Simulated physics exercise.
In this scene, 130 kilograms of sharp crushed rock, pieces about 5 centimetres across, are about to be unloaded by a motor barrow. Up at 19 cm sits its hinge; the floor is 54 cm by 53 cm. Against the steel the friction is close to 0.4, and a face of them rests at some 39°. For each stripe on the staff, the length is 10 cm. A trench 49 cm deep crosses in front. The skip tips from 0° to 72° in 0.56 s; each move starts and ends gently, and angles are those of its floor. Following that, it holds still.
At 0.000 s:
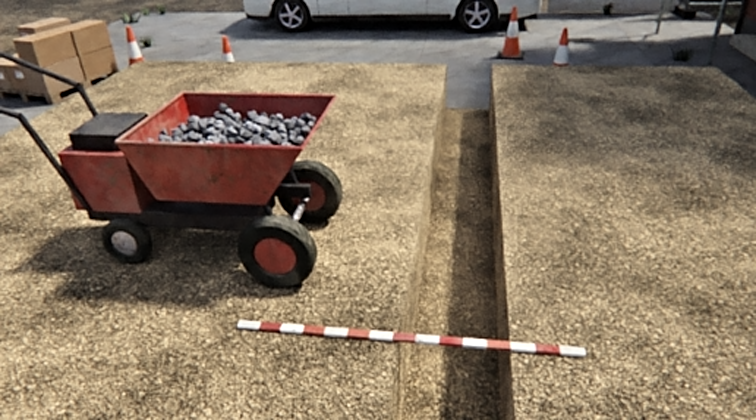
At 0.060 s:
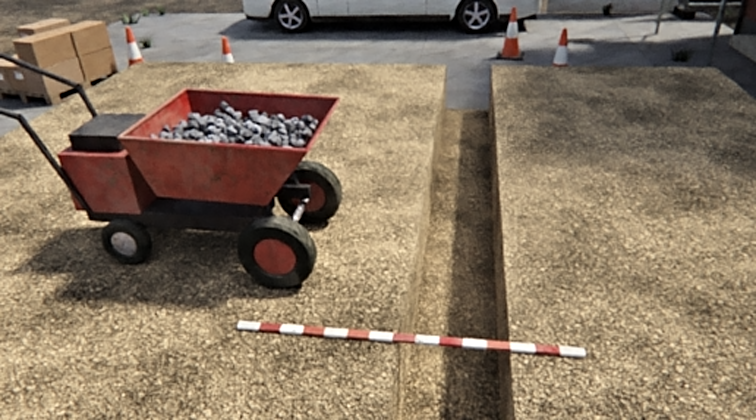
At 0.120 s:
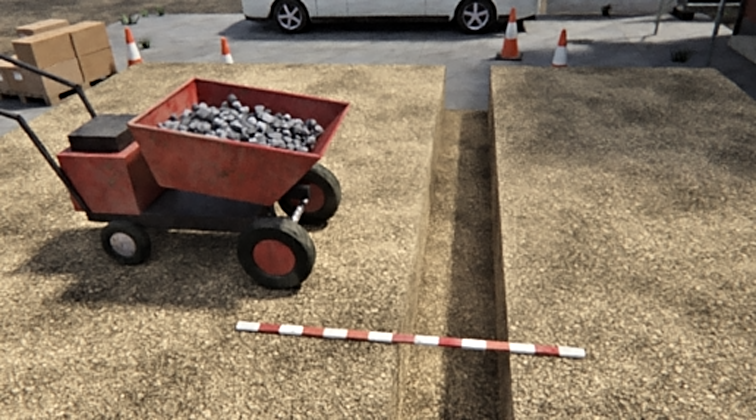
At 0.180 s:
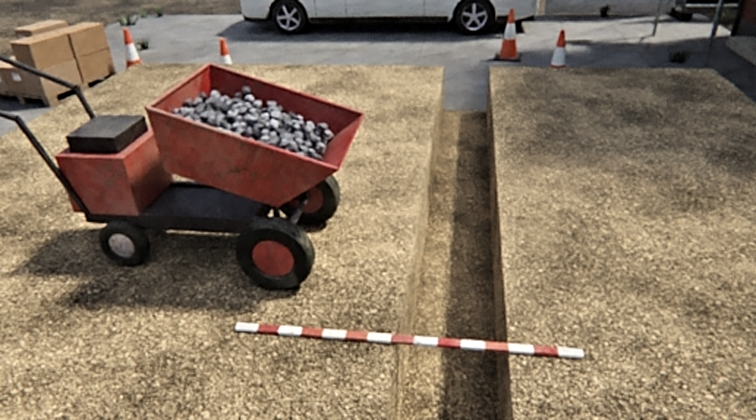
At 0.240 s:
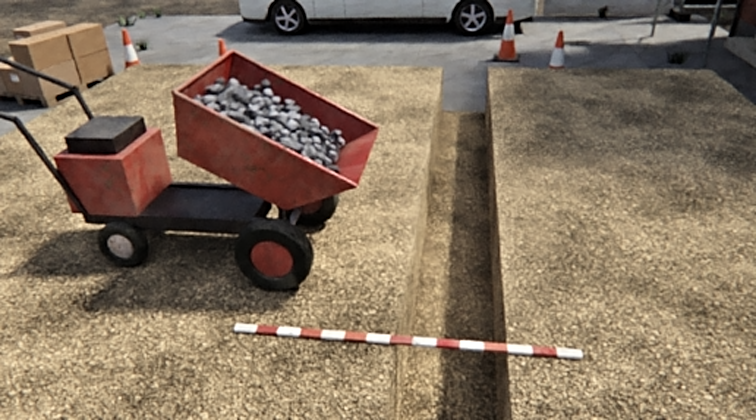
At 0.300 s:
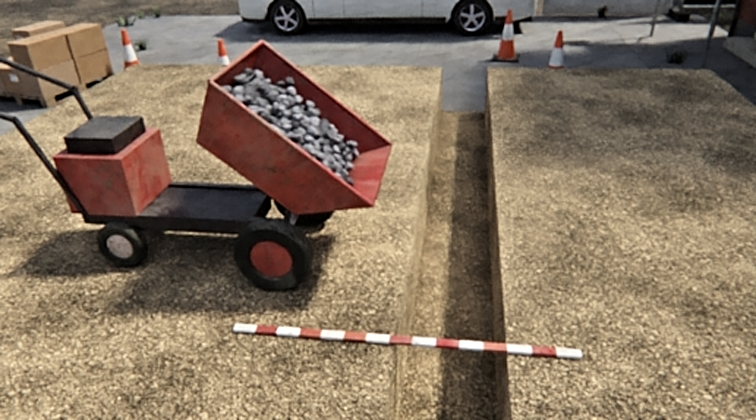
Red motor barrow standing on gravel beside a narrow trench, its skip of grey stones tilting steadily up towards the right.
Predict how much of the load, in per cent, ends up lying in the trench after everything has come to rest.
Roughly 92 per cent of it.
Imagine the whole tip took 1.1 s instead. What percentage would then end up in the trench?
Then about 85 per cent.
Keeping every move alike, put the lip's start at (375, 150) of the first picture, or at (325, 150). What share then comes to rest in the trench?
Roughly 40 per cent, then 85 per cent.
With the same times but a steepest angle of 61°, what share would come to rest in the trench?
Then close to 50 per cent.
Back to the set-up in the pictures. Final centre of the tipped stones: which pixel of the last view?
Roughly (458, 325), I'd say.
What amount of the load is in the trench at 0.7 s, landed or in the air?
Approx. 20 % of the load.
After 0.4 s the floor is at 61°; 100 % in the skip; the foremost stones are at (377, 205).
After 0.7 s the floor is at 72°; 78 % in the skip, 21 % in the trench; the foremost stones are at (472, 278).
After 1.0 s the floor is at 72°; 22 % in the skip, 76 % in the trench, 1 % past the trench; the foremost stones are at (566, 285).
After 3.0 s the floor is at 72°; 6 % in the skip, 92 % in the trench, 1 % past the trench; the foremost stones are at (611, 299).
